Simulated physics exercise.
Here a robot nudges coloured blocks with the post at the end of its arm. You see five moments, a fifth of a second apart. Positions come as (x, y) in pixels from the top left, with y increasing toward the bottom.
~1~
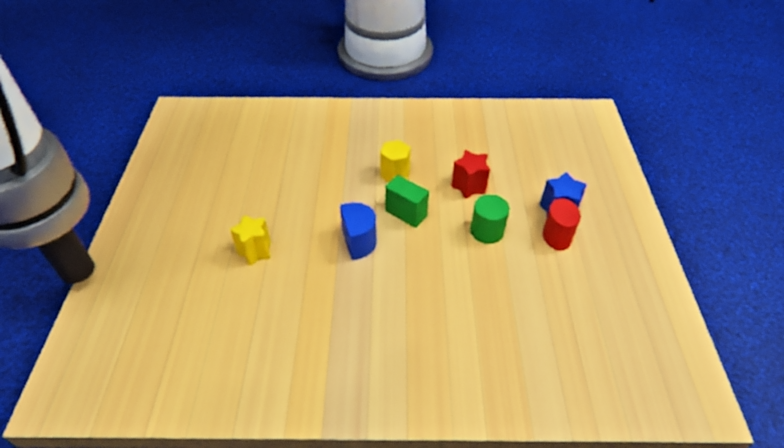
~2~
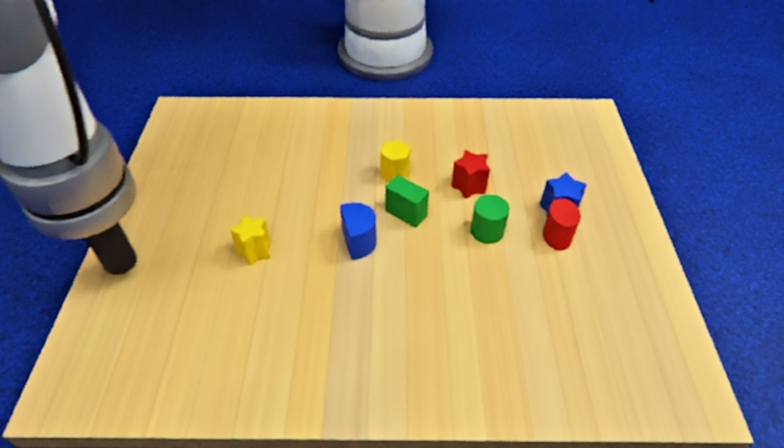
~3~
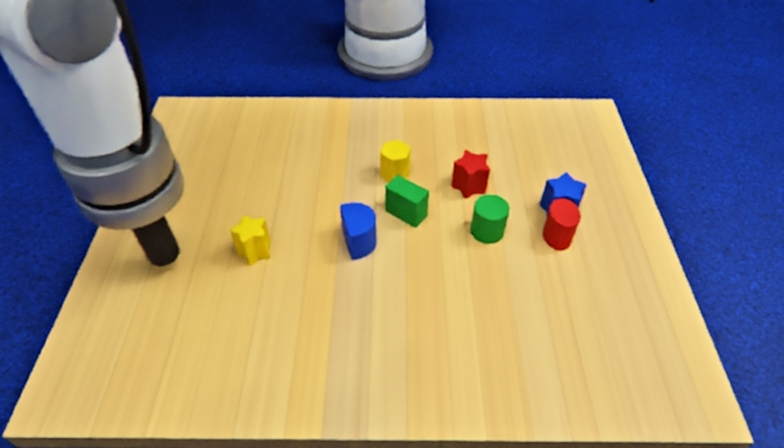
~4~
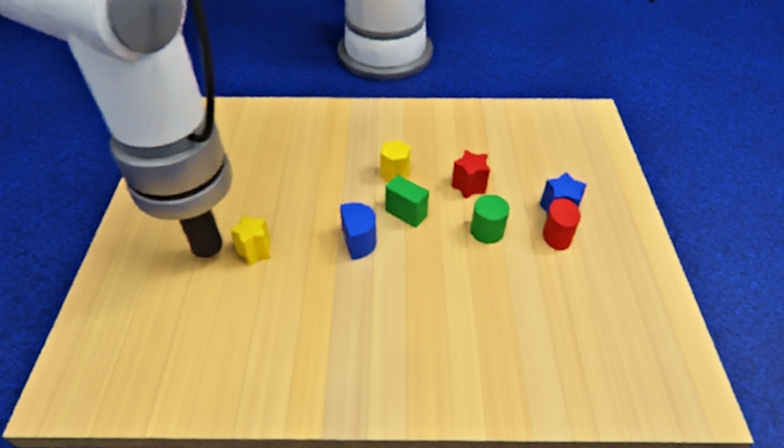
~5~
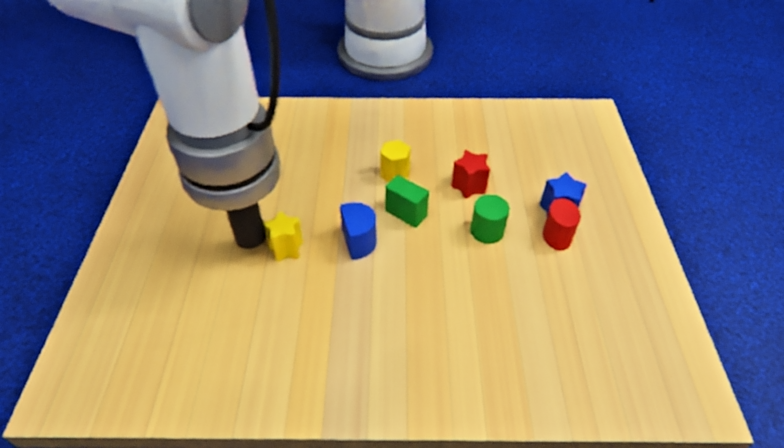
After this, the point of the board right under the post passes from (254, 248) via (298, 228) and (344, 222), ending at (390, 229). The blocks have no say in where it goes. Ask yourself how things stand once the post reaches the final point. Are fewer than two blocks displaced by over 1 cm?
No - that is not the case.
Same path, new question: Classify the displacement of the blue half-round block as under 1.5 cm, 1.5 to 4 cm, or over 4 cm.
Range: 1.5 to 4 cm.
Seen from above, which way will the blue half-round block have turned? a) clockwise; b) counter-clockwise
Letter a.
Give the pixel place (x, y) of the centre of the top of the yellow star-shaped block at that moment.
In the picture, it is at (319, 219).
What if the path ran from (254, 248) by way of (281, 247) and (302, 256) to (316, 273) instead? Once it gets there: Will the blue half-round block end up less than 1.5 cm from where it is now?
Going by the path, yes.
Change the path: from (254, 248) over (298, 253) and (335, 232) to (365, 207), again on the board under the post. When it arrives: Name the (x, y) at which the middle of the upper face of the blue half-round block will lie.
The centre of its top face lies at (407, 214).
The first path, step by step. One third of the way, post (297, 217); yellow star-shaped block (310, 220), turned 80° clockwise.
Two thirds of the way, post (344, 211); yellow star-shaped block (319, 219); blue half-round block (367, 221), turned 15° clockwise.
At the end, post (390, 218); yellow star-shaped block (319, 219), turned 125° clockwise; blue half-round block (386, 230), turned 85° clockwise; green rectangular block still.
